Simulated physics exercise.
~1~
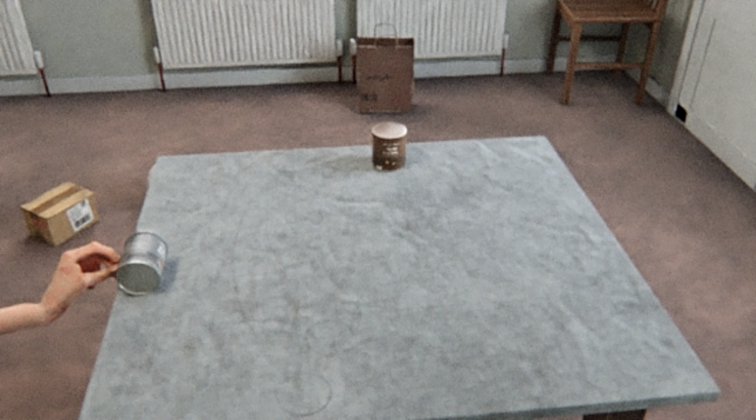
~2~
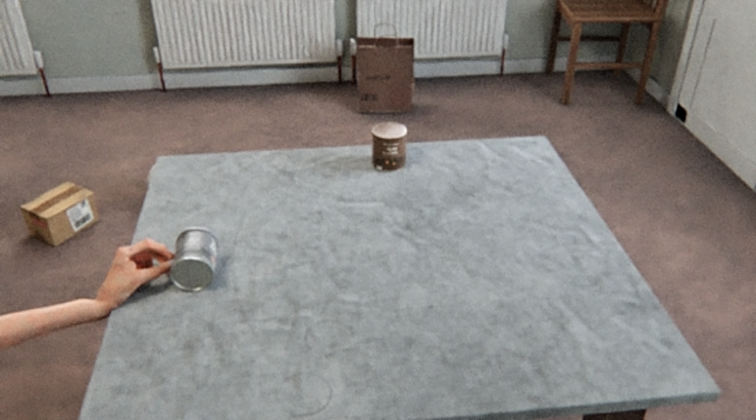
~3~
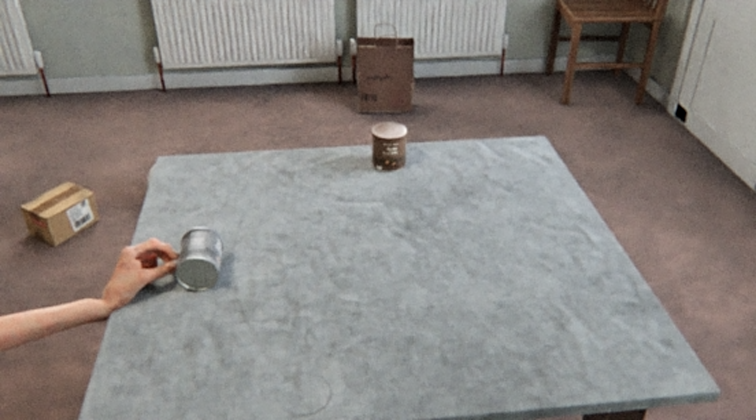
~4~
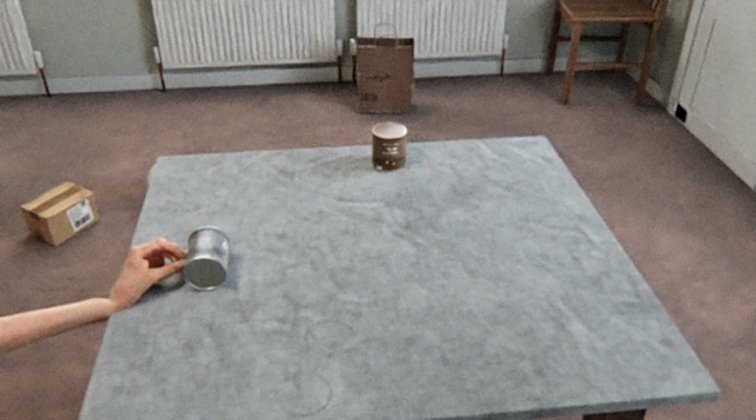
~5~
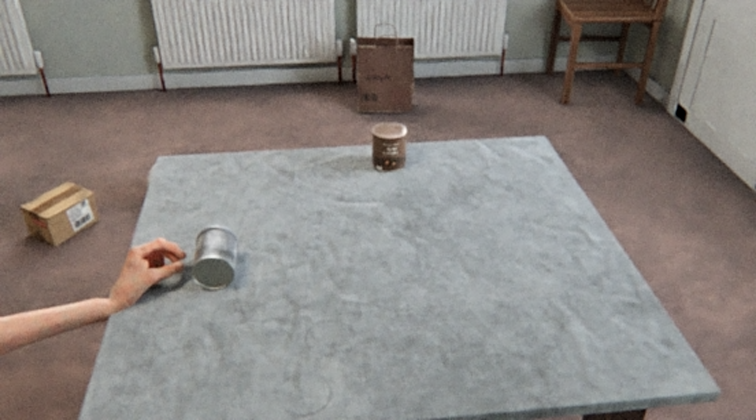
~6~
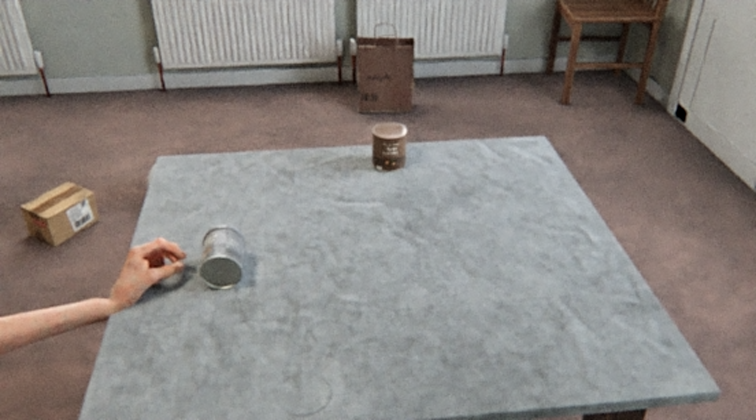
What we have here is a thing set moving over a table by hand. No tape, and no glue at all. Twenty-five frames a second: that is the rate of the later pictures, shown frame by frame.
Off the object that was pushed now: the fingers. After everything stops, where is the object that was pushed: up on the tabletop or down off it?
It is up on the tabletop.
Then, 0.10 s after the last picture, grey tin rolled about its own width near (241, 256).
Then, 0.40 s after the last picture, grey tin rolled well along near (283, 253).
Then, 0.70 s after the last picture, grey tin rolled well along near (307, 251).
At rest, moved from the start, grey tin. Seen from the same camera at the end, grey tin near (316, 250).
